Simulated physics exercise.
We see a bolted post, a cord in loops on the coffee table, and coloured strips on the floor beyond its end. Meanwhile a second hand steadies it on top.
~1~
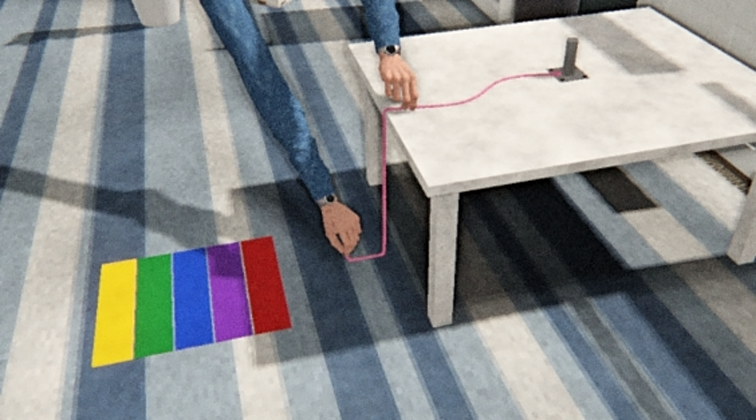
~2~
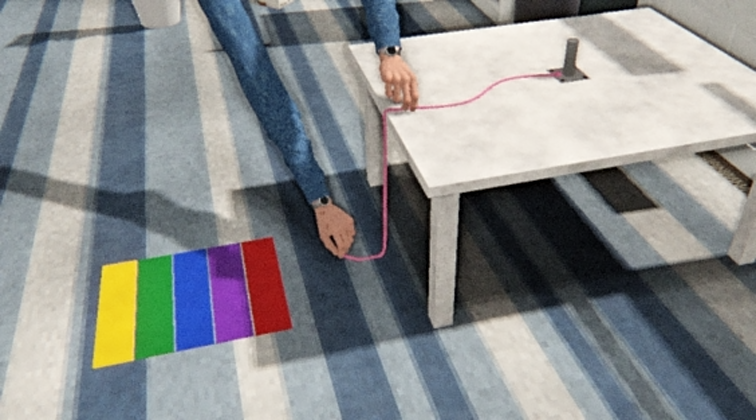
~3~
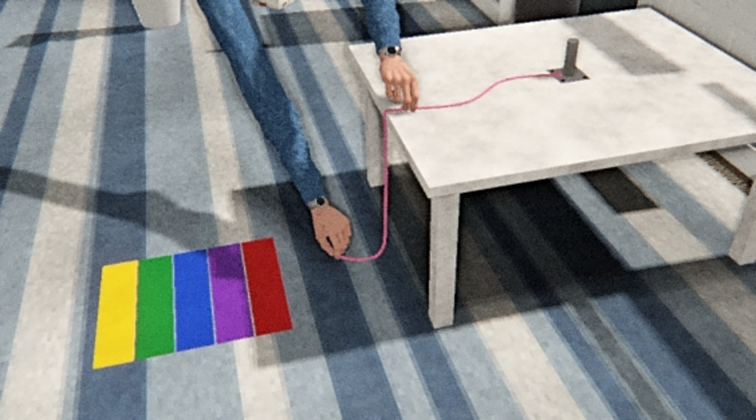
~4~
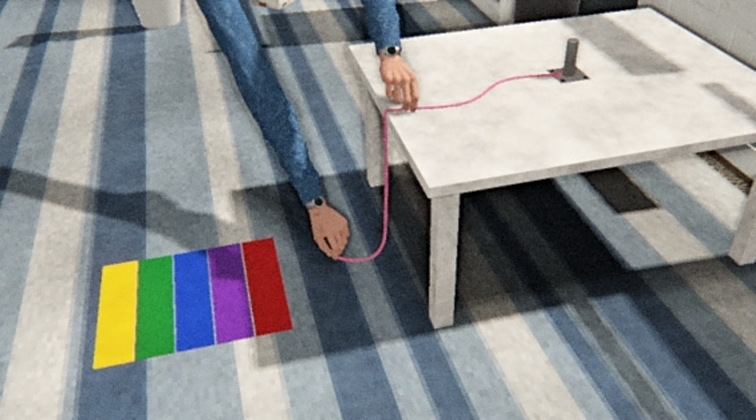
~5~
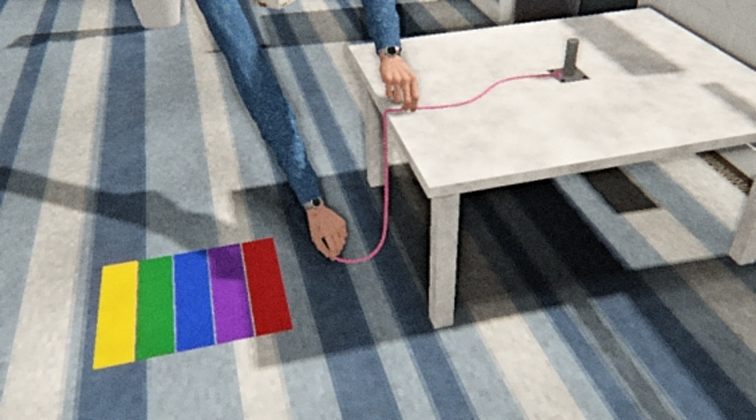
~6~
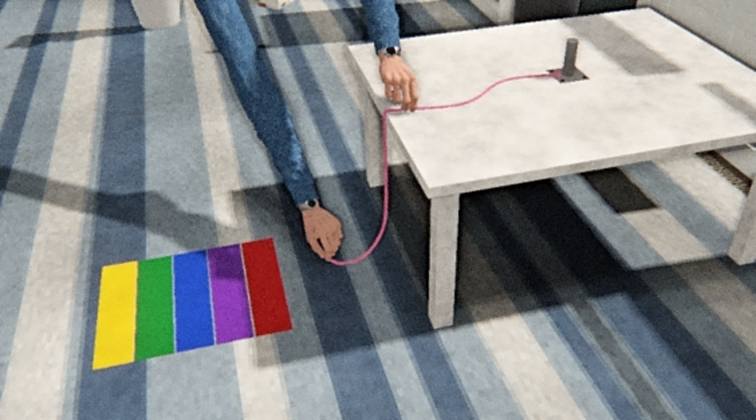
A hand near the floor drawing the end of a pink cord slightly left, another hand resting at the white table's edge.
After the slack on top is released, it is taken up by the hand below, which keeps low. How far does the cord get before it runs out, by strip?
As far as the purple strip.
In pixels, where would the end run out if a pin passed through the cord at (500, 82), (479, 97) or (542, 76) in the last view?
First (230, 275), next (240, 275), last (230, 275).
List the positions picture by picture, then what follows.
End (345, 251); red (270, 313); purple (232, 320); blue (193, 327); green (154, 335); yellow (114, 343), in the first frame.
End (338, 254); cord through (529, 76) (483, 94) (427, 108) (385, 138) (385, 198) (384, 248), in the second frame.
End (335, 255), in the third frame.
End (333, 255); cord through (530, 76) (484, 94) (427, 108) (386, 138) (386, 198) (381, 248), in the fourth frame.
End (331, 256), in the fifth frame.
End (326, 257); cord through (529, 77) (483, 94) (426, 108) (385, 138) (386, 198) (372, 248), in the sixth frame.
Early on, end near (292, 263); short of the strips.
Midway, end near (251, 270); over red.
At the end of the slack, end near (228, 275); over purple. It gets as far as the purple strip.
